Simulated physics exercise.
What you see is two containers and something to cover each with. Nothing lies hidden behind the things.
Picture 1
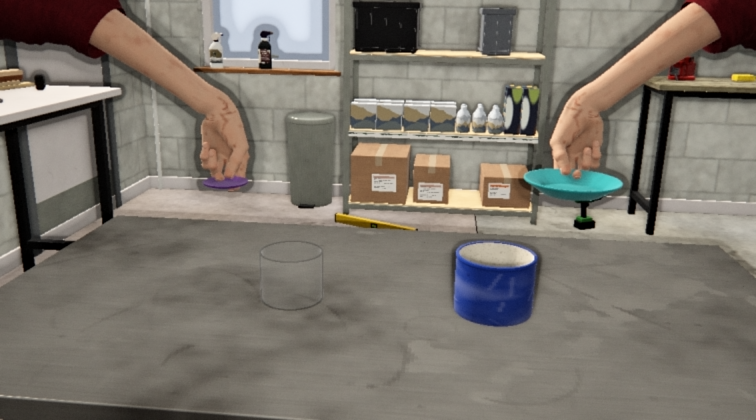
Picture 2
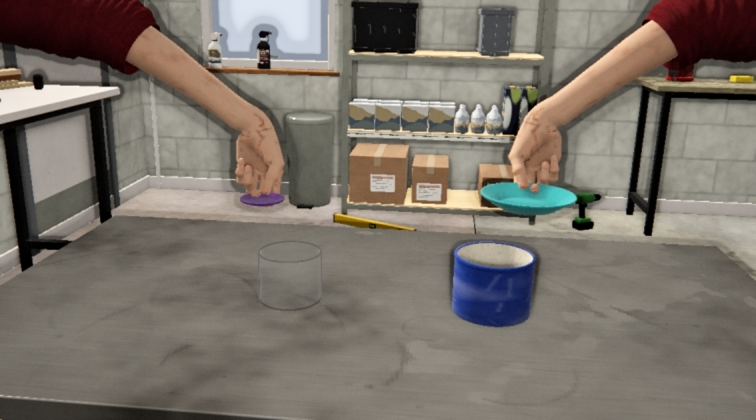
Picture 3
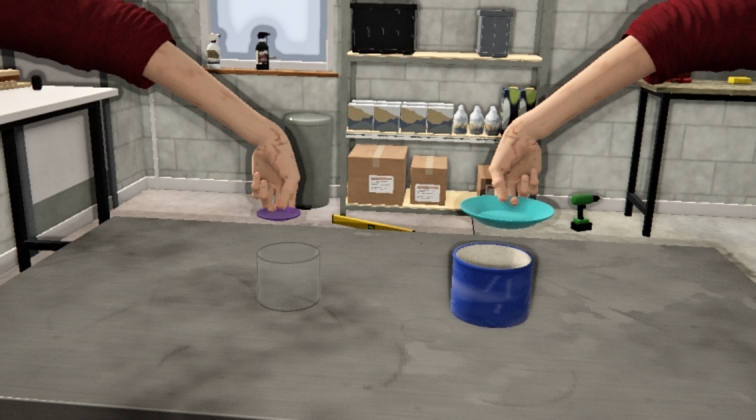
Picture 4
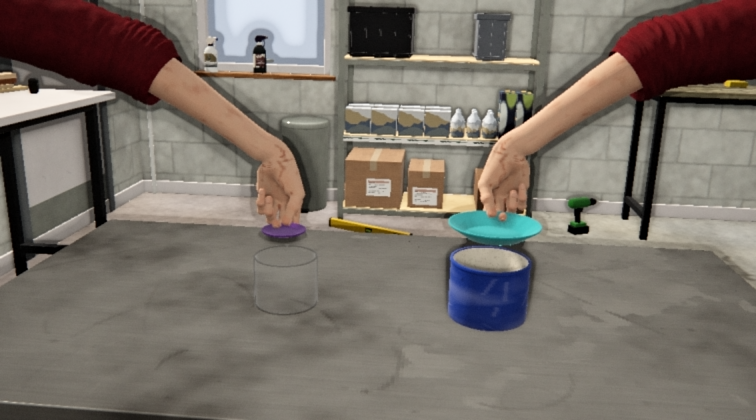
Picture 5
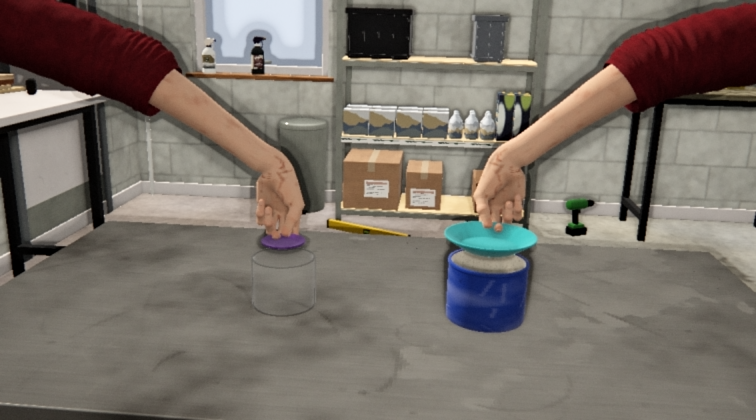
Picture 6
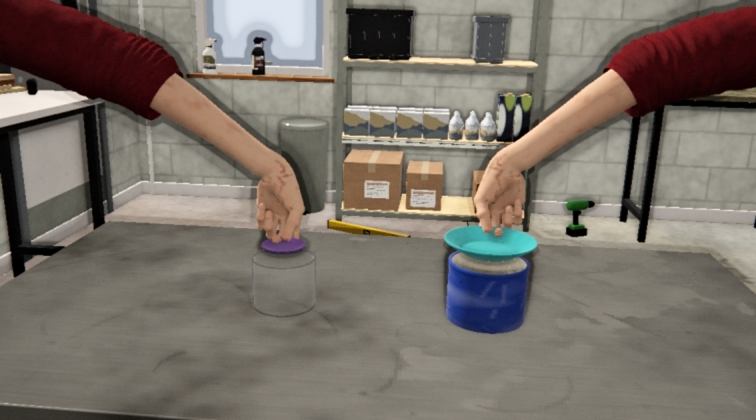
Two hands lower a purple saucer and a turquoise plate onto a glass and blue pot.
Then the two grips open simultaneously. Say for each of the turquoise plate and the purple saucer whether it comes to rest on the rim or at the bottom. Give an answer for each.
In the end the turquoise plate stays on the rim, the purple saucer reaches the bottom.
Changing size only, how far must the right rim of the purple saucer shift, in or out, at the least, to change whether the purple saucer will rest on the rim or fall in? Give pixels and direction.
About 8 pixels to the right.
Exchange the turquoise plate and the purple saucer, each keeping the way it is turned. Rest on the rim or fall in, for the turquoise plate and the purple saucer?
The turquoise plate is held up, and the purple saucer slides in.
Then, 0.10 s after the last picture, turquoise plate moving near (489, 255); purple saucer moved a little near (284, 256).
Then, 0.18 s after the last picture, turquoise plate sitting on the rim near (489, 254); purple saucer falling near (284, 299).
At rest, the turquoise plate covers the opening, near (489, 254); the purple saucer drops inside, near (284, 299).
